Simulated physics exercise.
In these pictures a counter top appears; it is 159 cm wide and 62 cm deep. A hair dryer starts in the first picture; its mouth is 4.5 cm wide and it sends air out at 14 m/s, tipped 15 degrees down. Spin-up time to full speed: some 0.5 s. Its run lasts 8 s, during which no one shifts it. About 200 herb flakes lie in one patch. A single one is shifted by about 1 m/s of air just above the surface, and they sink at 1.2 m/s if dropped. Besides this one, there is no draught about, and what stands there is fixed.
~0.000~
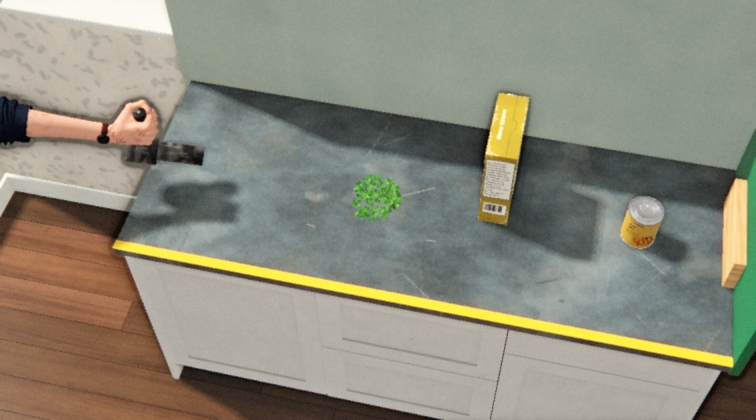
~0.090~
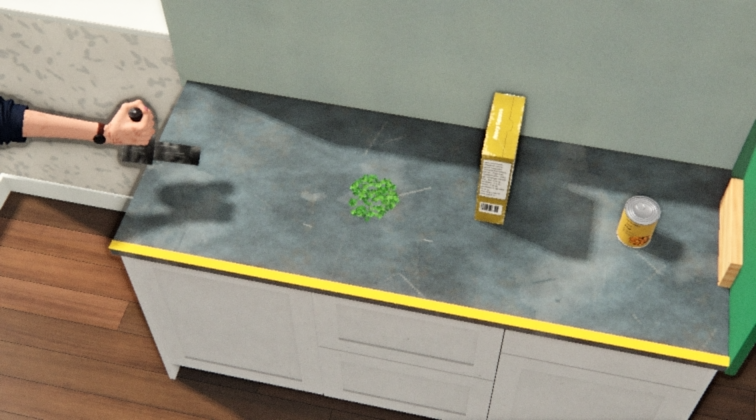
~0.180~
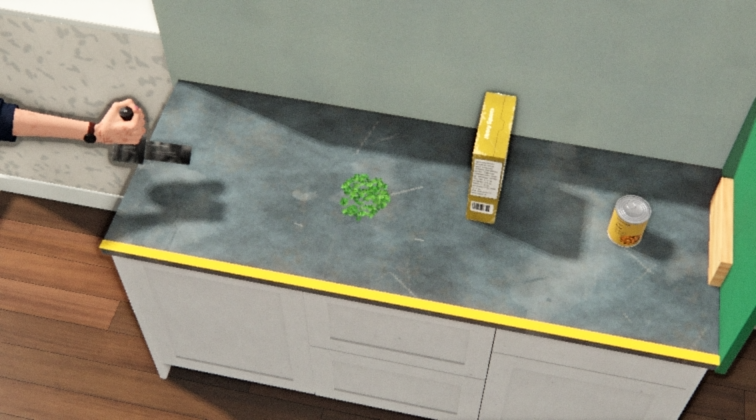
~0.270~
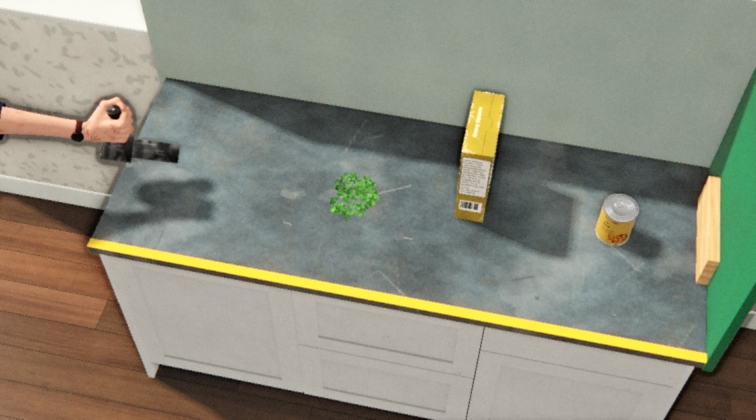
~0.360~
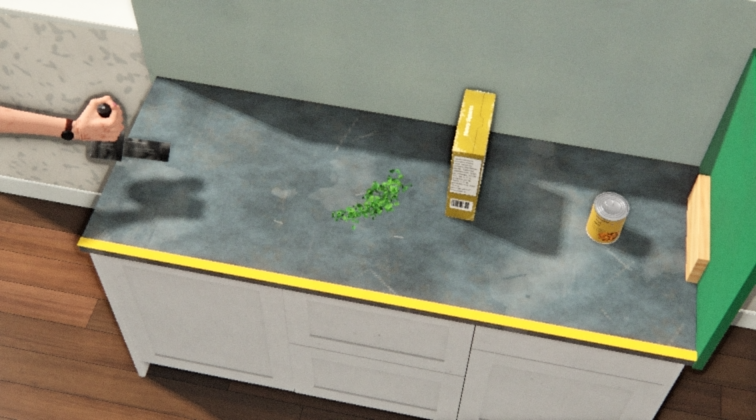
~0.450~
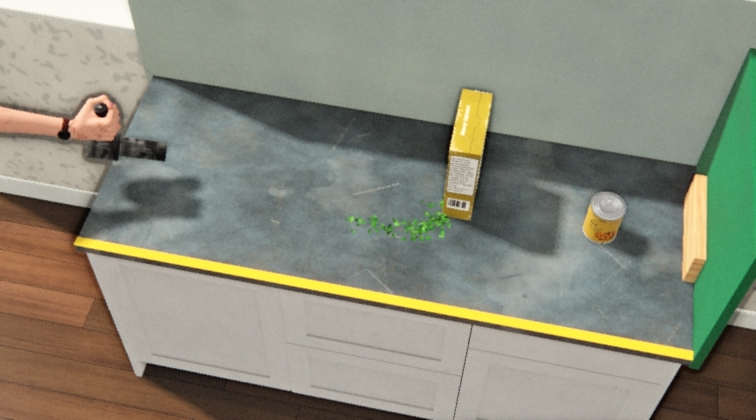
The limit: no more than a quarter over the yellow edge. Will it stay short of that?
No, it gets that far.
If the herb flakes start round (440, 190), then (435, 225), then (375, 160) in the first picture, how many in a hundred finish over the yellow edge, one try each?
About 40, 40 and 4 in a hundred, in that order.
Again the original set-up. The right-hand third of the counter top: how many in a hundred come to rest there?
Roughly 50 in a hundred.
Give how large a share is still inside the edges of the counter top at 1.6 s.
Some 70 per cent.
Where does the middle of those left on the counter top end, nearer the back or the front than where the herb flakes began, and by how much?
Toward the near side, roughly 10 cm.
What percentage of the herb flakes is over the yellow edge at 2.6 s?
Estimate: Around 40 %.
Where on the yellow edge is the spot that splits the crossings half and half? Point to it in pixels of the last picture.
Near (634, 350).
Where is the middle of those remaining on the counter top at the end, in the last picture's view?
The middle lands close to (690, 294) in pixels.
After 1.6 s, 28 % are over the yellow edge; the middle of those still in play is near (682, 303); 20 % have settled or left.
After 2.6 s, 42 % are over the yellow edge; the middle of those still in play is near (686, 294); 59 % have settled or left.
After 4.4 s, 46 % are over the yellow edge; the middle of those still in play is near (686, 294); 66 % have settled or left.
After 8.0 s, at the end, 50 % are over the yellow edge; the middle of those still in play is near (690, 294).
